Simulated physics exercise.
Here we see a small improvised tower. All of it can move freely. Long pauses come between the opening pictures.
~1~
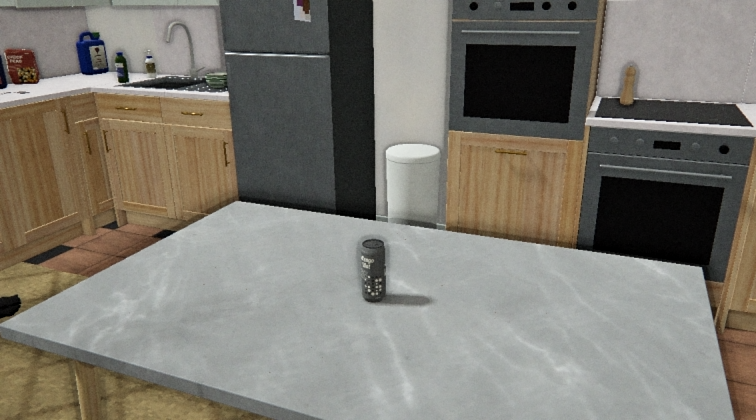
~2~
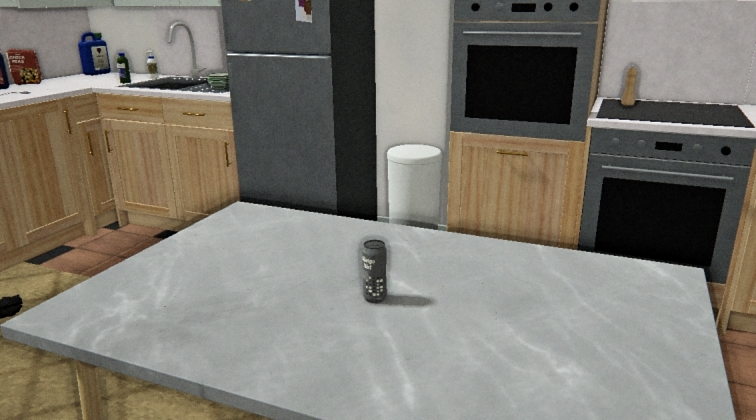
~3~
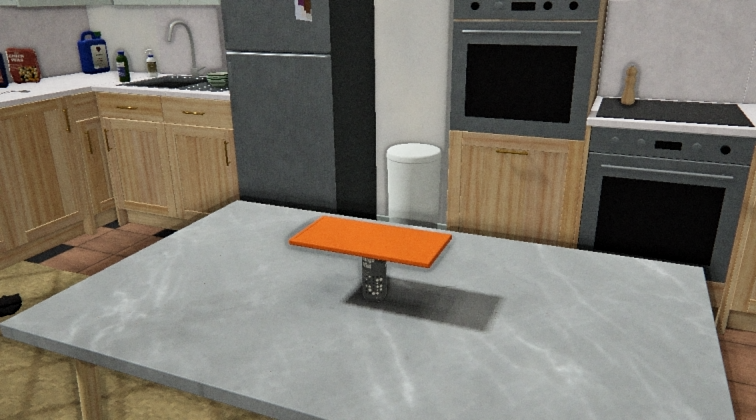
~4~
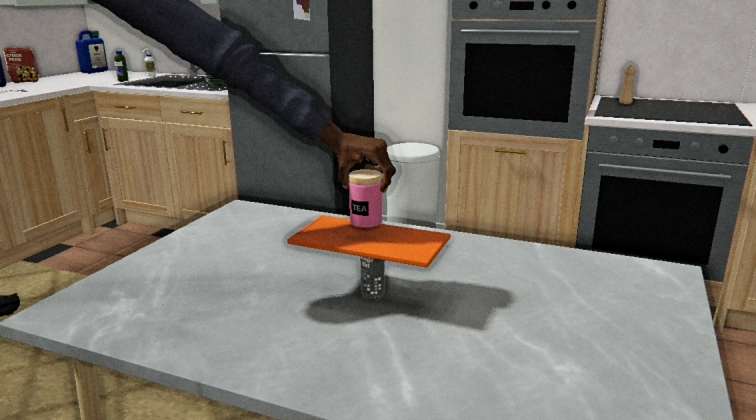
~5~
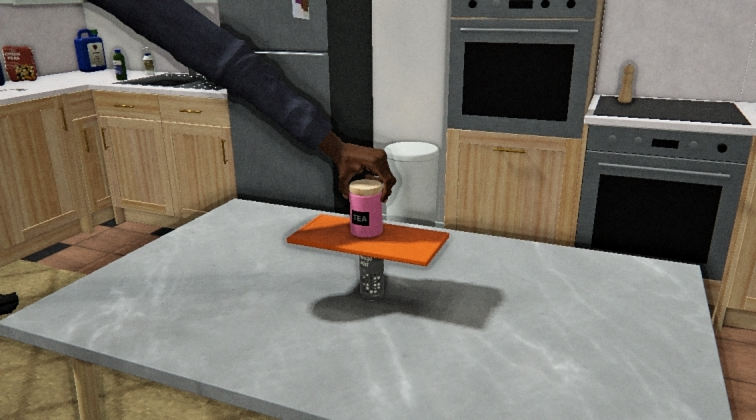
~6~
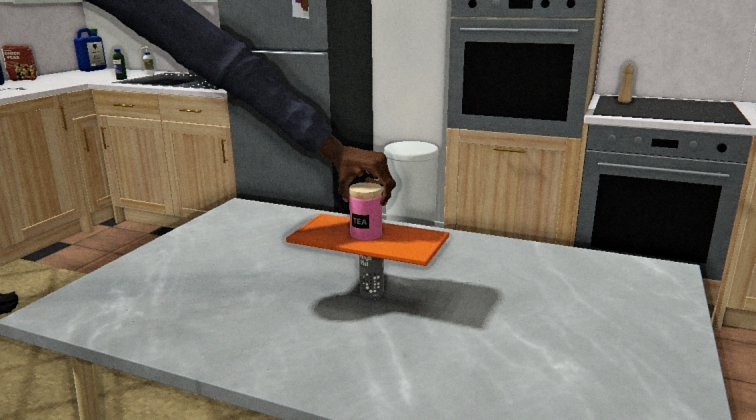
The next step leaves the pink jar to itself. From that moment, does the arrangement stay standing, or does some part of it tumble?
The result is a standing stack.
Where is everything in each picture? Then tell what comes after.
In the first picture, the last thing is not in view yet; grey can (374, 271).
In the second picture, the last thing is not in view yet; grey can (375, 272).
In the third picture, the last thing is not in view yet; grey can (374, 271).
In the fourth picture, on its way; pink jar (366, 198); grey can (373, 270).
In the fifth picture, on its way; pink jar (366, 208); grey can (372, 269).
In the sixth picture, in place under the hand; pink jar (366, 211); grey can (372, 269).
Then, 0.20 s after the last picture, nothing has stirred.
Then, 0.50 s after the last picture, pink jar resting near (366, 212).
At rest, all 3 in place. Seen from the same camera at the end, pink jar near (366, 212). The stack stays up.
